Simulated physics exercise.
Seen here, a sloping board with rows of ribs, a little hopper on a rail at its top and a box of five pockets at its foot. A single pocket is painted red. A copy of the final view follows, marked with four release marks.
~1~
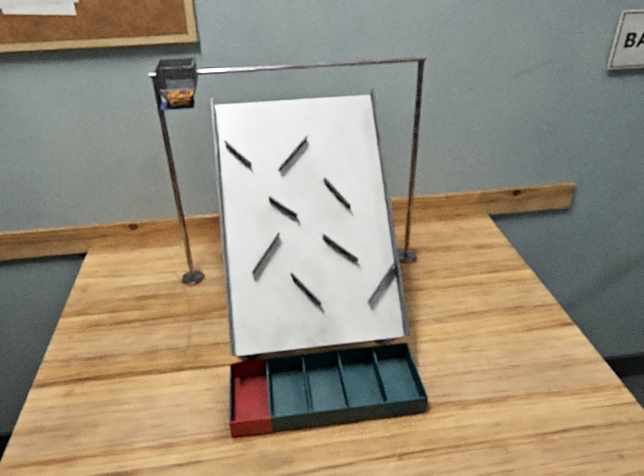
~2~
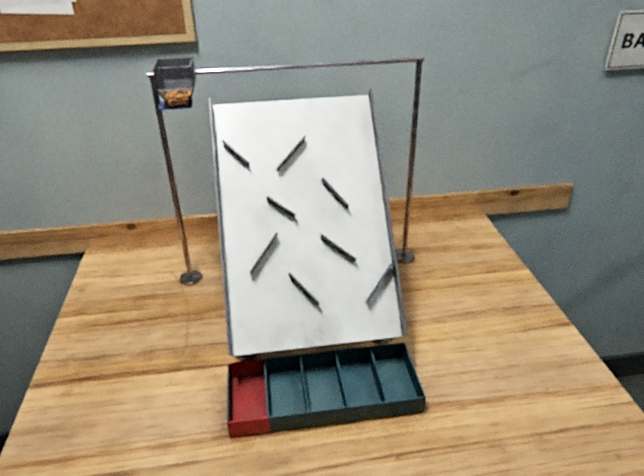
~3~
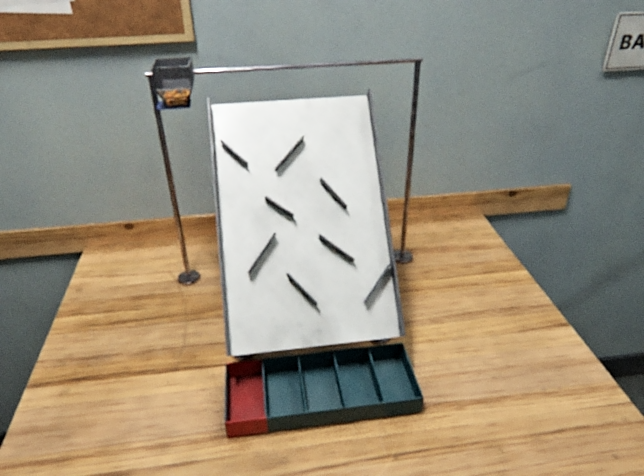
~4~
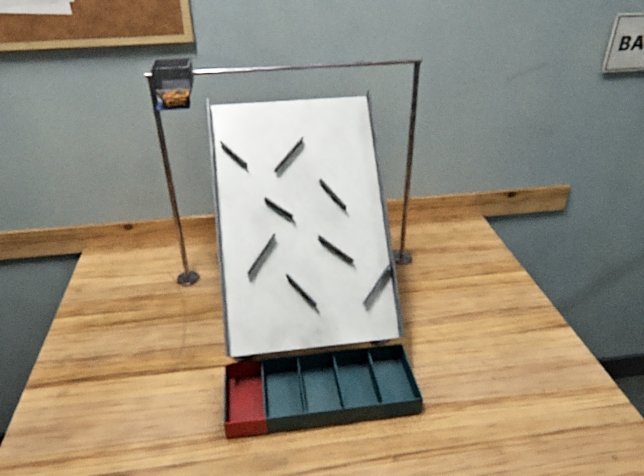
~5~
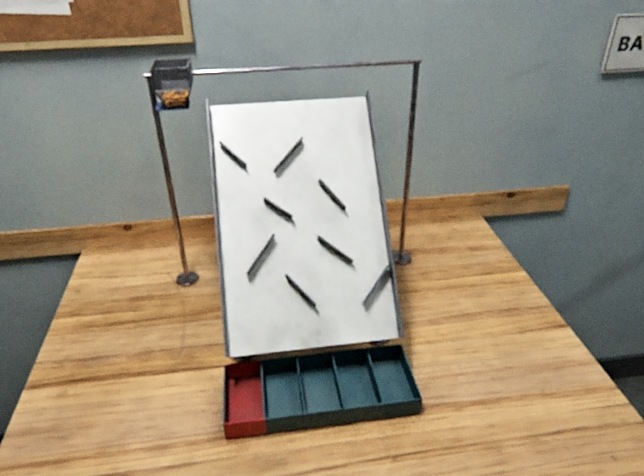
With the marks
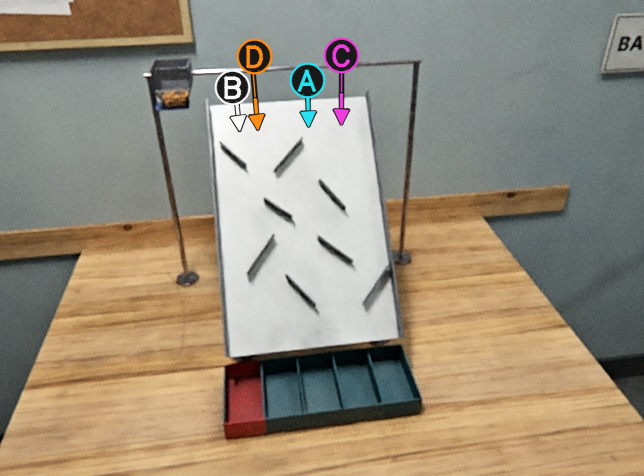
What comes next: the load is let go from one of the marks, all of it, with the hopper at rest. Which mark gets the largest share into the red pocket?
Mark D does it best.
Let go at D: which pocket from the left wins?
The first from the left.
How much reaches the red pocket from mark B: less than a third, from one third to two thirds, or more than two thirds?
It is less than a third.
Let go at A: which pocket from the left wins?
The fourth.
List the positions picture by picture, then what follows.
The first frame shows hopper at (181, 97), roasted chickpeas, door shut.
The second frame shows ribs (223, 140) to (249, 163), (277, 168) to (305, 135), (267, 196) to (295, 215).
The third frame shows ribs (321, 178) to (347, 206), (248, 273) to (275, 233), (319, 234) to (355, 260).
The fourth frame shows ribs (287, 274) to (317, 305), (365, 303) to (389, 265).
The fifth frame shows red pocket at (245, 428), number 1 of 5 from the left.
On the marked copy, mark A meets the board at (308, 121); mark B meets the board at (239, 125); mark C meets the board at (341, 118); mark D meets the board at (257, 124).
If A is chosen, about a quarter in the red pocket, most in other pockets, a stray few outside the box.
If B is chosen, about a quarter in the red pocket, most in other pockets, a stray few outside the box.
If C is chosen, none in the red pocket, nearly all in other pockets.
If D is chosen, about half in the red pocket, about a third in other pockets, a small part outside the box.
